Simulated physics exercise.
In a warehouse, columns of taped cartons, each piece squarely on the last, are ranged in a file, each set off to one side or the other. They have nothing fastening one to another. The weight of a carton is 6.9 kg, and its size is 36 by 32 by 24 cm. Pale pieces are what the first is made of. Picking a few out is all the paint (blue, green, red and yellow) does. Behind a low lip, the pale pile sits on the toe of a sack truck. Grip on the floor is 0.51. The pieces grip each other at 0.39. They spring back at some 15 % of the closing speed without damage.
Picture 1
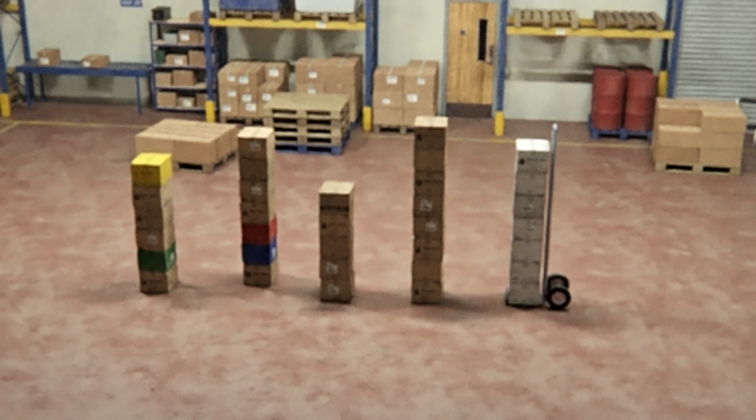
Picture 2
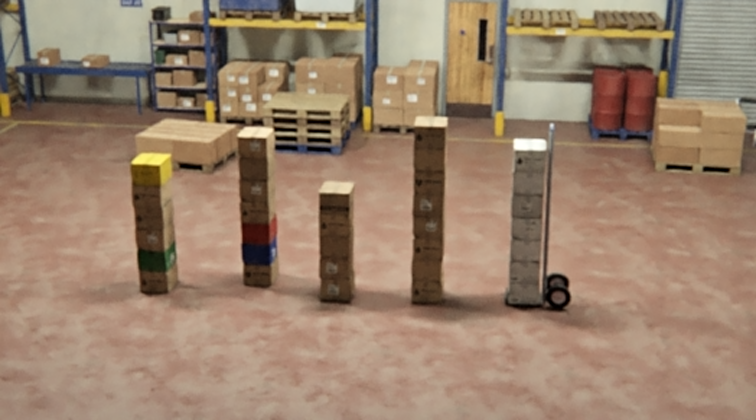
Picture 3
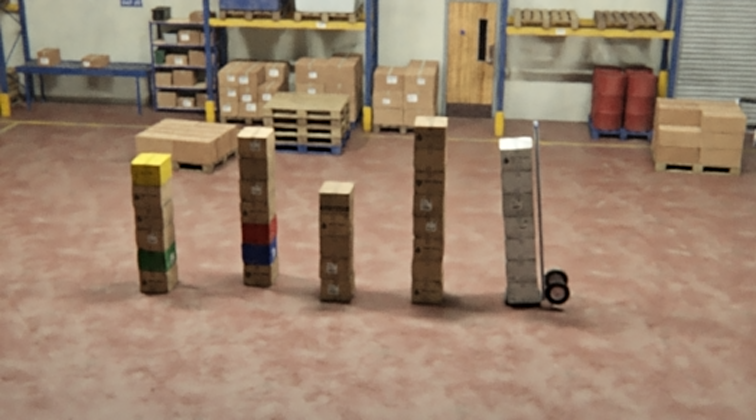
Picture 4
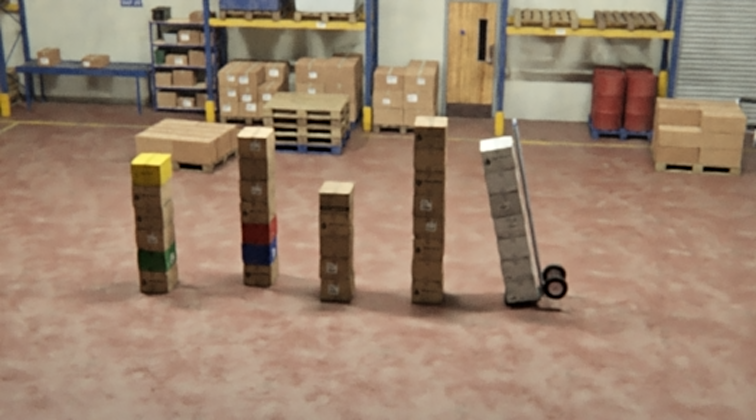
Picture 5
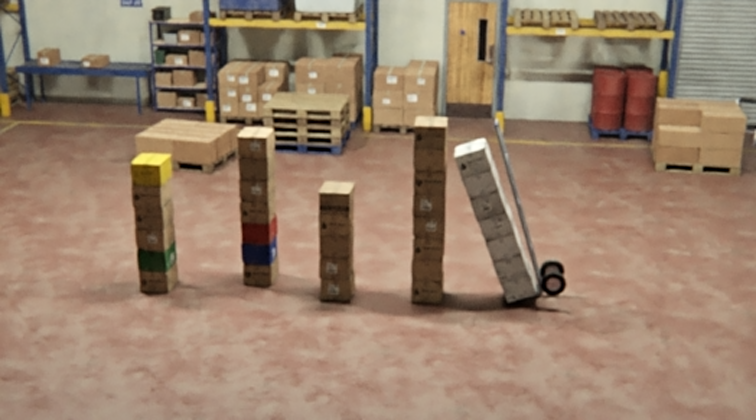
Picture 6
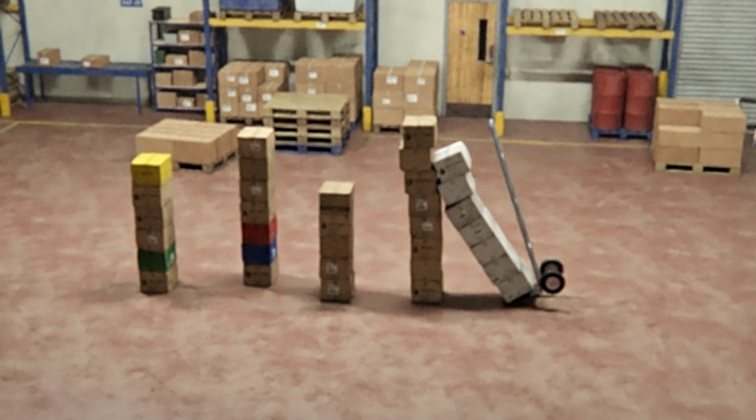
A hand truck tips left, leaning its pale box stack against a tall brown stack.
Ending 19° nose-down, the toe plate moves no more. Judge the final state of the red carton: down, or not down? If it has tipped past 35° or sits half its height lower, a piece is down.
Down.
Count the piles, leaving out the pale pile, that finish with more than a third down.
By my count, 3.
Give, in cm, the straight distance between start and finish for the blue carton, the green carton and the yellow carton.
So blue shifts 60 cm, green shifts 0 cm and yellow shifts 0 cm.
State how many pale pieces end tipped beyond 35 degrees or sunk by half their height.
7.
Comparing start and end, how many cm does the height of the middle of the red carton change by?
Roughly 45 centimetres lower.
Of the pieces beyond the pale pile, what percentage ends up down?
Somewhere near 75 in a hundred.
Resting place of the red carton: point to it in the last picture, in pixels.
Look around pixel (185, 256) in the last frame.
Then, 0.60 s past the last view, 7 of the pale pile down; 2 of the 26 other cartons down; red carton unmoved.
Then, 1.24 s past the last view, 7 of the pale pile down; 11 of the 26 other cartons down; red carton 4° from how it stood; blue carton 4° from how it stood.
Then, 2.18 s past the last view, 7 of the pale pile down; 19 of the 26 other cartons down; red carton on its side; blue carton on its side.
In the end, 7 of the pale pile down; 20 of the 26 other cartons down; red carton on its side; blue carton on its side; yellow carton 26 mm from its place. From the last view, middles, red carton near (185, 256), blue carton near (216, 260).
